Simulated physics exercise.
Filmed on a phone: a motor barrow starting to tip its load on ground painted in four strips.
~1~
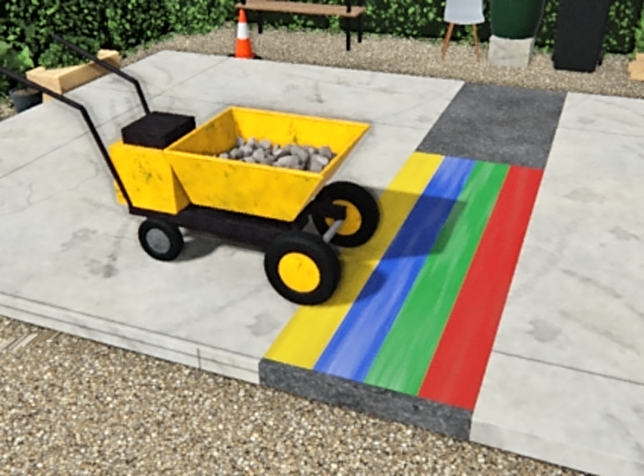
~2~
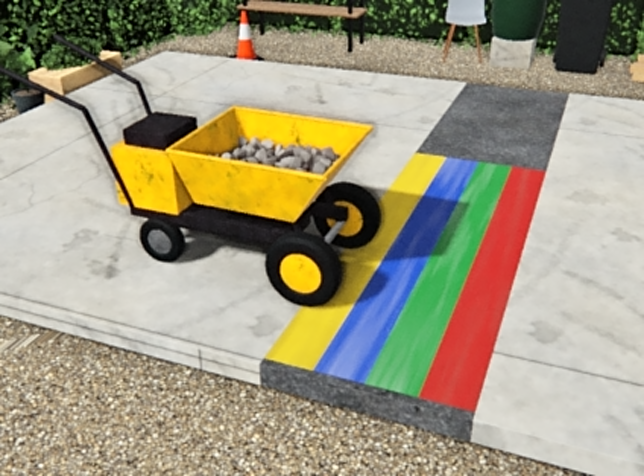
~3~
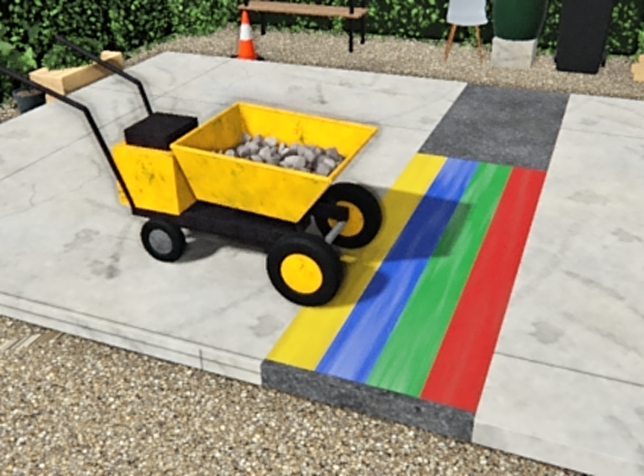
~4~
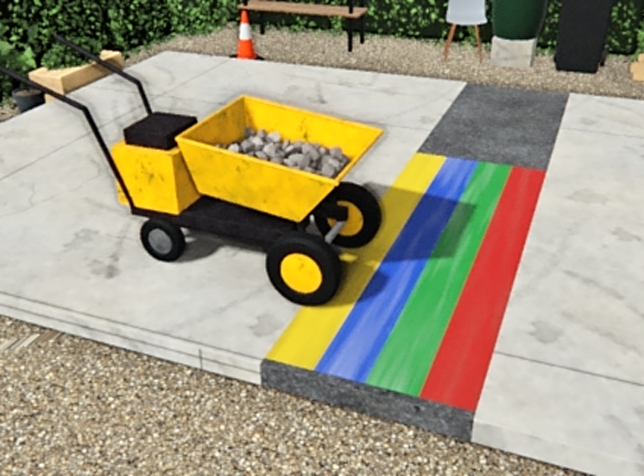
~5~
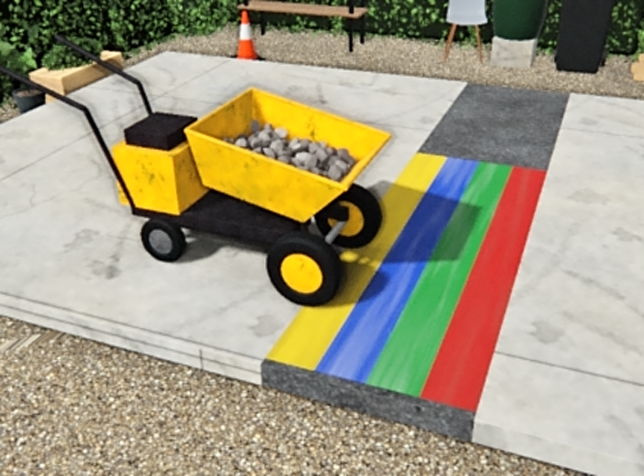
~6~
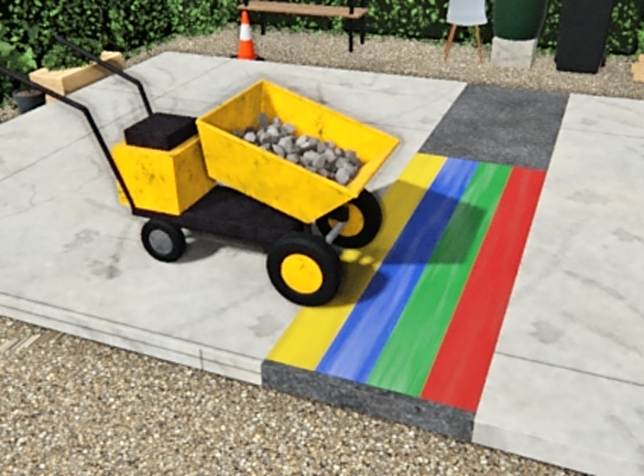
A yellow motor barrow loaded with broken stones stood still beside yellow, blue, green and red strips while its skip, level at first, slowly tilted forward to the right, the stones staying inside.
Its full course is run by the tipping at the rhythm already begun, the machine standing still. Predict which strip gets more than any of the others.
The green strip gets the most.
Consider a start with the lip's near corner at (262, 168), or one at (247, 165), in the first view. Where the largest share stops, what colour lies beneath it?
That blue strip at the first place, then that blue strip at the second.
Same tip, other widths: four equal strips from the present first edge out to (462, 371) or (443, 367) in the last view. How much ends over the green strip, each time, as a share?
In turn, 30 and 20 in a hundred.
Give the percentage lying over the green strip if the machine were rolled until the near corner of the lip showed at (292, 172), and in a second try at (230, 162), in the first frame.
Okay, so the first one ends at 40 % and the second at 10 %.
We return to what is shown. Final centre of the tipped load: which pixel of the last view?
The centre comes to rest near (453, 293).
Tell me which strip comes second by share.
Following the top strip comes the red strip.
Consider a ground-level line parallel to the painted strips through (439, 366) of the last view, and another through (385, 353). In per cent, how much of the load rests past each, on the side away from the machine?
That's 30 per cent for the first and 80 per cent for the second.
Soon, skip tipped steeply; all in the skip.
A while on, skip tipped steeply; nearly all in the skip; a stray few over the green strip; a stray few over the red strip.
Towards the end, skip tipped right over; about a third in the skip; about a third over the green strip; about a quarter over the red strip; a small part off the paint.
Finally, skip tipped right over; a small part in the skip; none over the yellow strip; a small part over the blue strip; about half over the green strip; about a third over the red strip; a small part off the paint.
